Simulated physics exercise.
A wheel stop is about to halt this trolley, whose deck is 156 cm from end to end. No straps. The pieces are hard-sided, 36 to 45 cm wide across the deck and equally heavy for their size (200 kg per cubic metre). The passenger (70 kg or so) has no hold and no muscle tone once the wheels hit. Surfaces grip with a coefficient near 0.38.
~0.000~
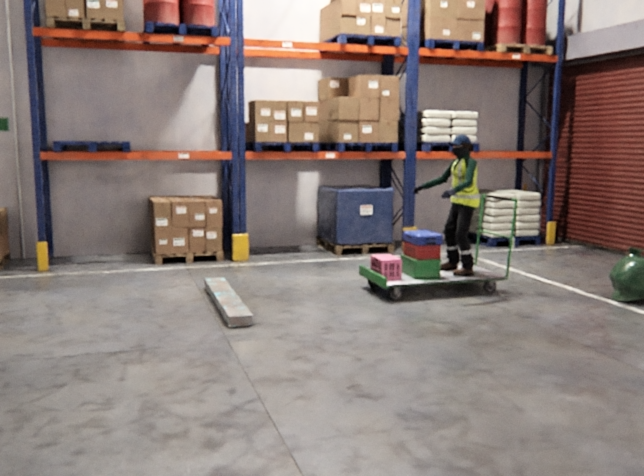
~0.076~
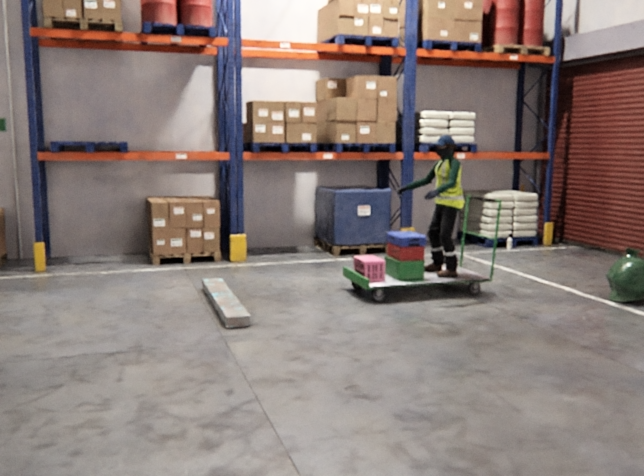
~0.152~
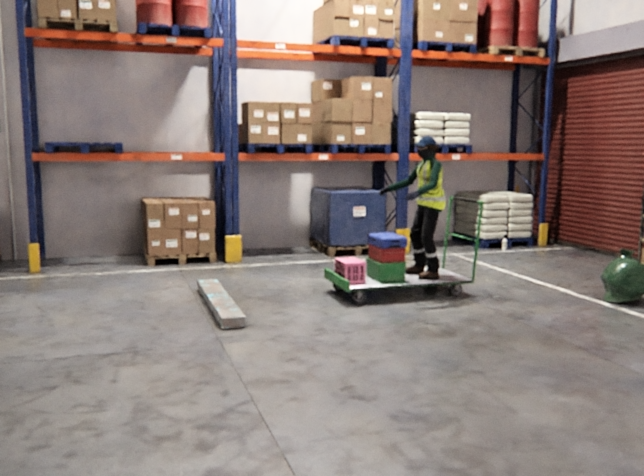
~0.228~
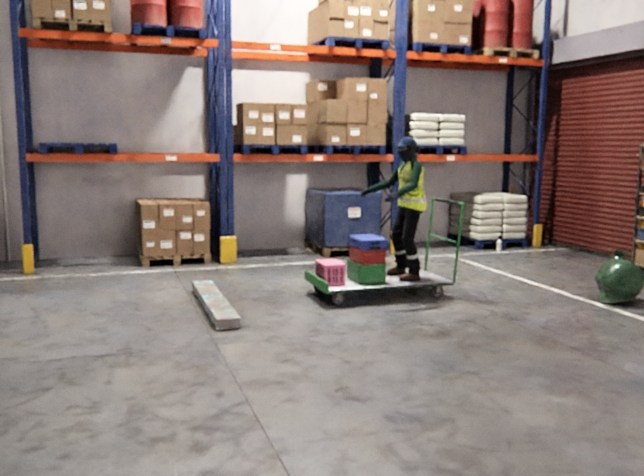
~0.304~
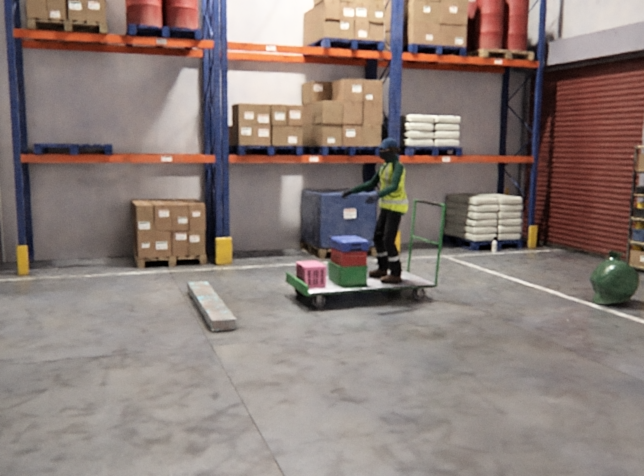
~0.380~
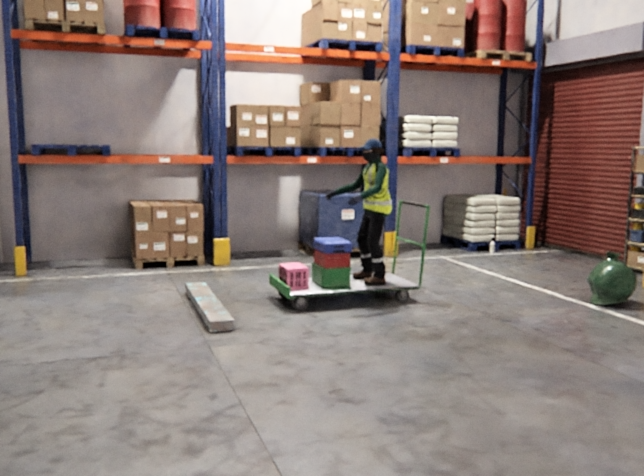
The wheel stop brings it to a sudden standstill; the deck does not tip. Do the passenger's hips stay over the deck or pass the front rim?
At this pace the passenger's hips end beyond the front rim.
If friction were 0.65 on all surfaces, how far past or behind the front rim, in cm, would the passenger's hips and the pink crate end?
Then hips 40 past, pink 60 past.
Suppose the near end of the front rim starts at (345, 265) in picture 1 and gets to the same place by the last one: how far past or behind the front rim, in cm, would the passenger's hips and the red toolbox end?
In that case hips 40 behind, red 40 behind.
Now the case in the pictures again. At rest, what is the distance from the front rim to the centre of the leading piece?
About 180 cm past the rim.
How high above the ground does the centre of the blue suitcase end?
About 5 cm.
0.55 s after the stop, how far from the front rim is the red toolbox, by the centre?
Some 5 cm behind it.
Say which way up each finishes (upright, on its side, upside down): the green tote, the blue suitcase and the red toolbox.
Green upright, blue upright, red upright.
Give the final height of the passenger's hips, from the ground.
Some 35 cm up.
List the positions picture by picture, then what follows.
The first frame shows hips (465, 199), green tote (420, 266), rim corner (386, 285); 169 cm short of the stop.
The second frame shows hips (449, 200), green tote (404, 267), rim corner (368, 287); 151 cm short of the stop.
The third frame shows hips (430, 202), green tote (386, 269), rim corner (348, 289); 132 cm short of the stop.
The fourth frame shows hips (412, 203), green tote (366, 271), rim corner (328, 291); 114 cm short of the stop.
The fifth frame shows hips (393, 204), green tote (347, 273), rim corner (307, 293); 96 cm short of the stop.
The sixth frame shows hips (377, 206), green tote (331, 275), rim corner (289, 295); 77 cm short of the stop. Speed about 2.4 m/s.
The wheels strike at 0.70 s.
After 0.95 s the passenger's hips are 63 cm behind the rim, near (266, 228) in the last picture's view.
After 1.25 s the passenger's hips are 18 cm behind the rim, near (226, 250) in the last picture's view.
After 1.70 s the passenger's hips are 36 cm past the rim, near (174, 271) in the last picture's view.
At rest, 4.7 s, past the rim, blue suitcase, pink crate, red toolbox and the passenger's hips; behind it, green tote.
